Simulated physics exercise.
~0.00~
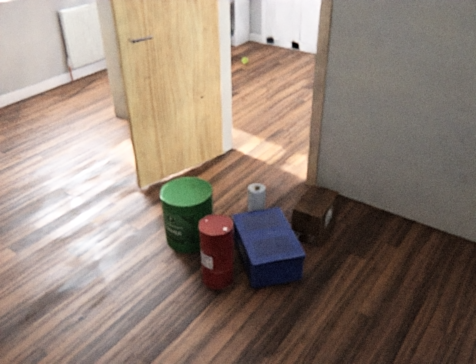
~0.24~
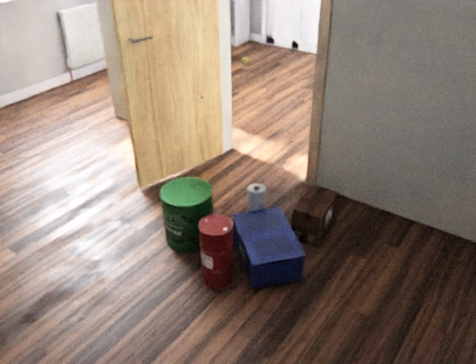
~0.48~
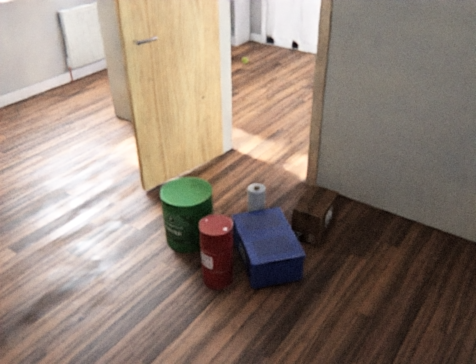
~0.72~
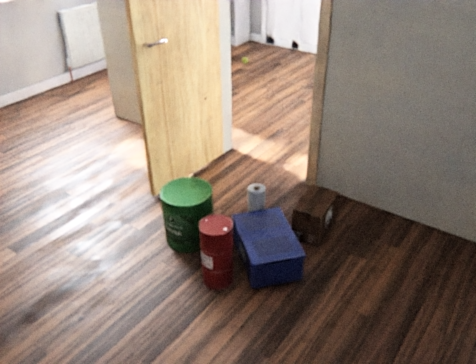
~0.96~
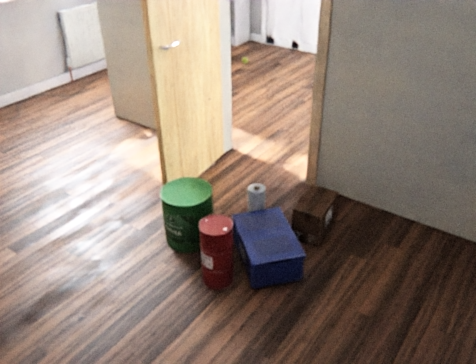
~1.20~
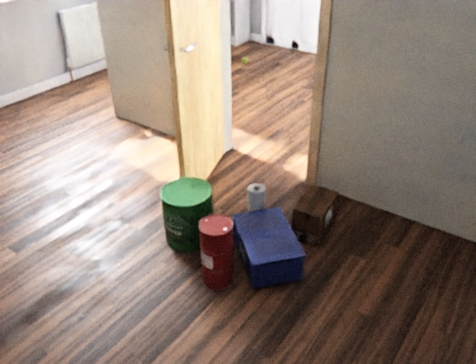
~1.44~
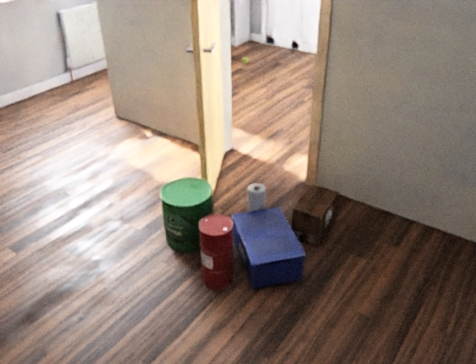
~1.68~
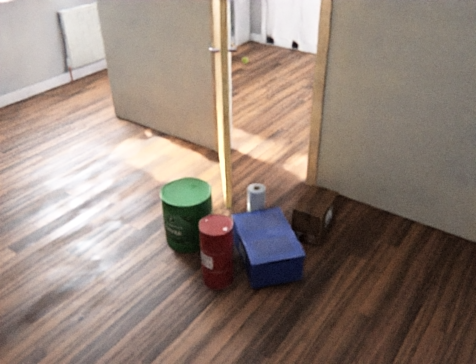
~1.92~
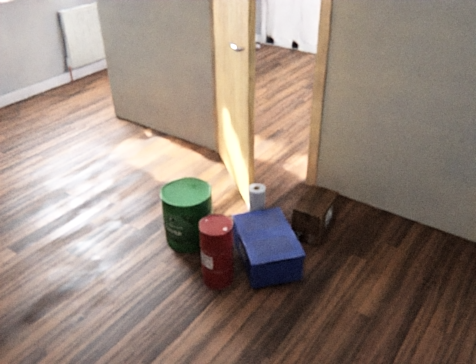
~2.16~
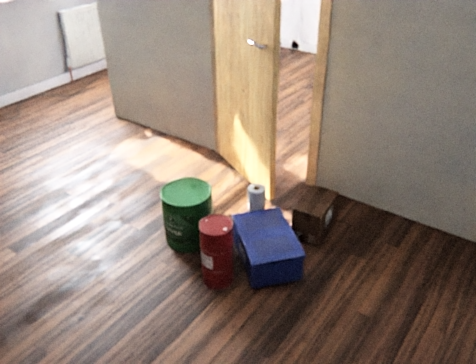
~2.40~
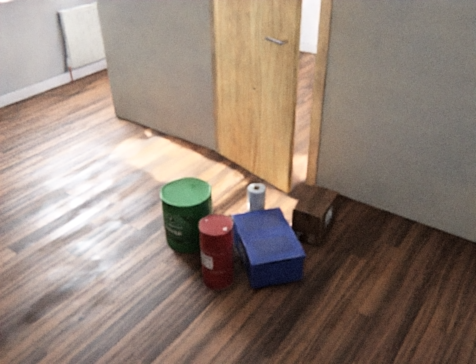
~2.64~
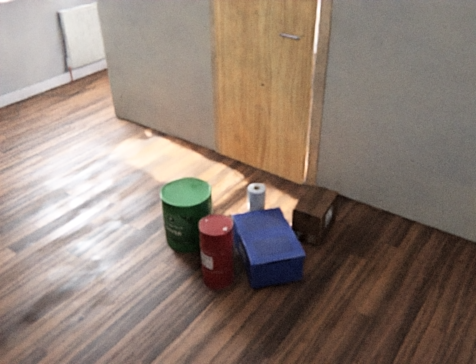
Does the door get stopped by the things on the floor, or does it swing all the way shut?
It swings all the way shut. The door passes behind the things on the floor and closes the doorway, and none of them is moved.
